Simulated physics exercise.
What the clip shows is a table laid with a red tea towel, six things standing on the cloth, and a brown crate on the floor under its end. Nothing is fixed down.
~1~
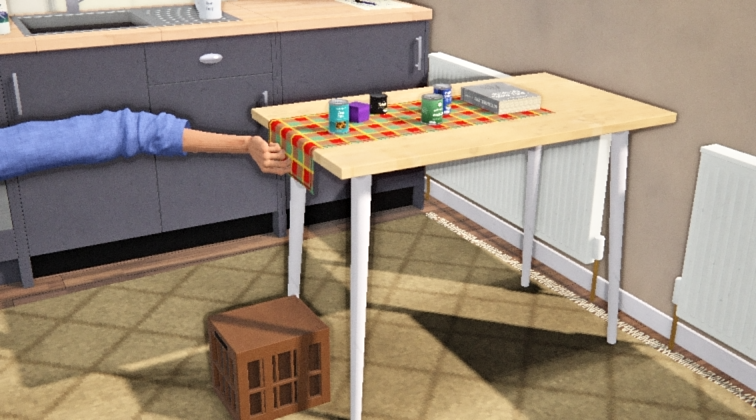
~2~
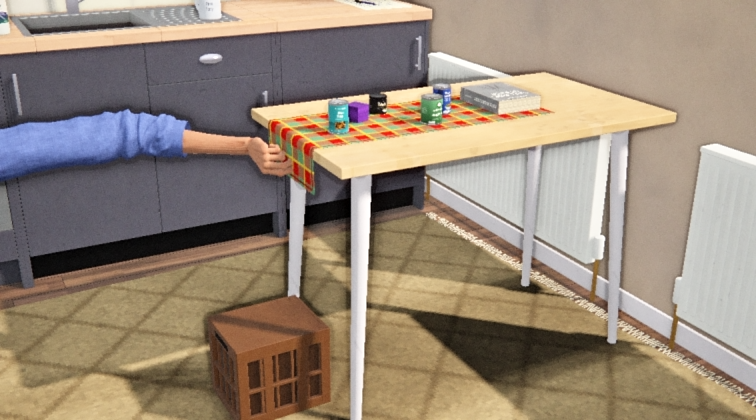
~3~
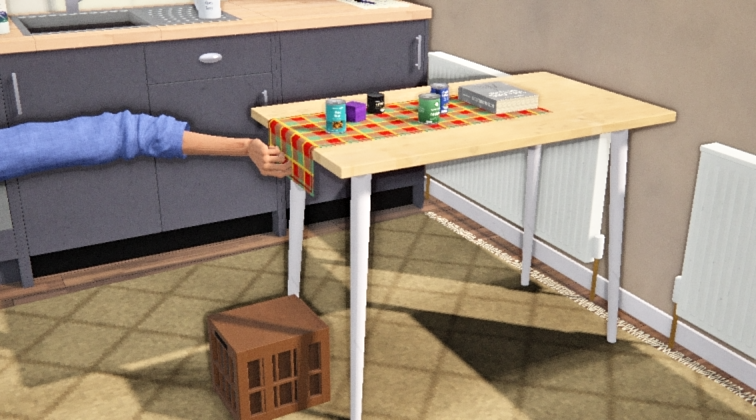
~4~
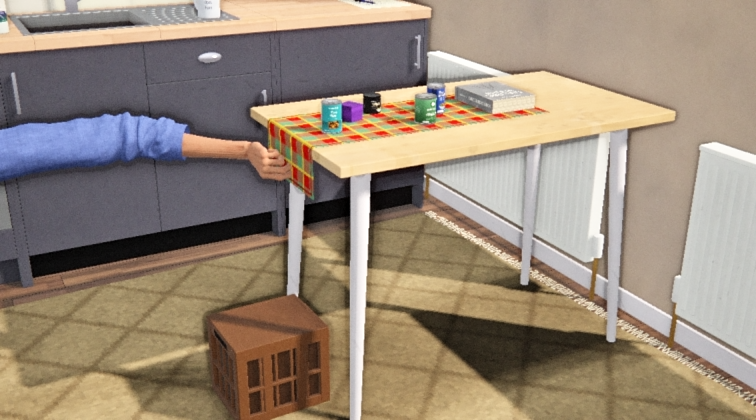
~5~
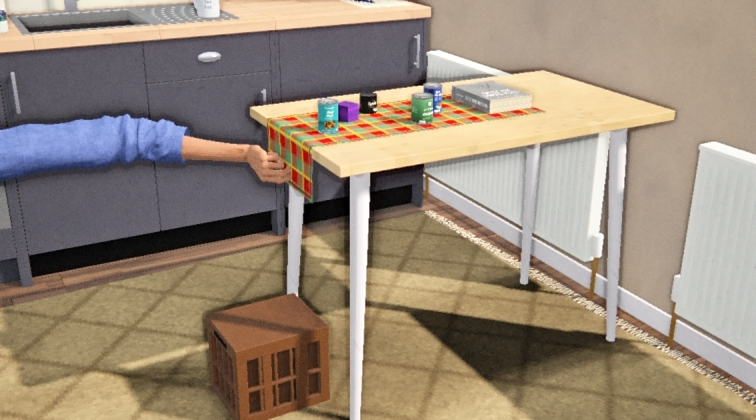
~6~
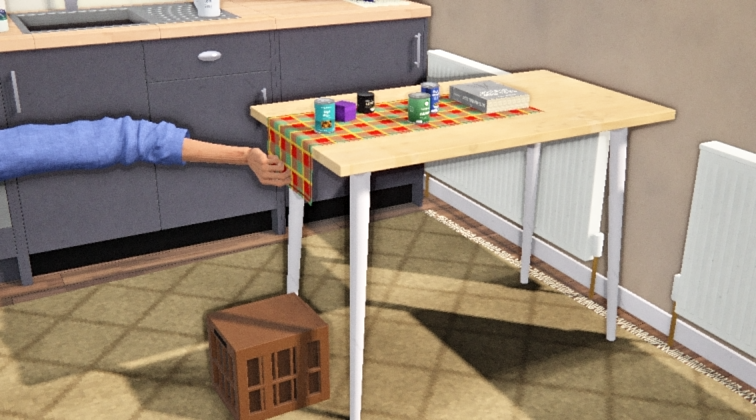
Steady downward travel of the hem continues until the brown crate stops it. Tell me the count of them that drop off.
My guess is it ends up with four missing from the top.
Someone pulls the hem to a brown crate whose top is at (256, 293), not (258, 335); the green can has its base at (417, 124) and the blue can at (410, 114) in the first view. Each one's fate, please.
Outcome for the green can: It stays. Outcome for the blue can: It stays.
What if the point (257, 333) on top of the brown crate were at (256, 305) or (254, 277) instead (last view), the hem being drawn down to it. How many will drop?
We'd get 3 in the first case and 2 in the second.
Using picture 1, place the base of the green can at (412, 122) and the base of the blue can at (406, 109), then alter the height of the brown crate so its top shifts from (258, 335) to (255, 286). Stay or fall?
The green can? Safe. The blue can? Safe.
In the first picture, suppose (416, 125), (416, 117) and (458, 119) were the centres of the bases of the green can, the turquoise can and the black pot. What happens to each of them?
Outcome: Green can is gone, turquoise can is gone, black pot is still in place.
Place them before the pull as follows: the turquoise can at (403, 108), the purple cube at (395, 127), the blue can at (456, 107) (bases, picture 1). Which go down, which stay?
I reckon the turquoise can takes a fall, the purple cube takes a fall and the blue can hangs on.
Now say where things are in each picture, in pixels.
Hem (314, 194); turquoise can (339, 101); purple cube (357, 104); black pot (379, 95); green can (432, 96); blue can (442, 86); top of the crate (258, 335), in the first frame.
Hem (314, 195); turquoise can (338, 101), in the second frame.
Hem (314, 197); purple cube (354, 104), in the third frame.
Hem (314, 200); black pot (372, 94); top of the crate (257, 334), in the fourth frame.
Hem (312, 203); green can (422, 95), in the fifth frame.
Hem (311, 206); turquoise can (324, 100); purple cube (343, 103); black pot (366, 94); green can (419, 95); blue can (430, 84), in the sixth frame.
Soon after, hem near (290, 222); turquoise can gone.
Then, hem near (290, 255); turquoise can and purple cube gone.
Further on, hem near (290, 302); turquoise can, purple cube and black pot gone.
At rest, hem on the crate; turquoise can, purple cube, black pot and green can gone. It carries off four.
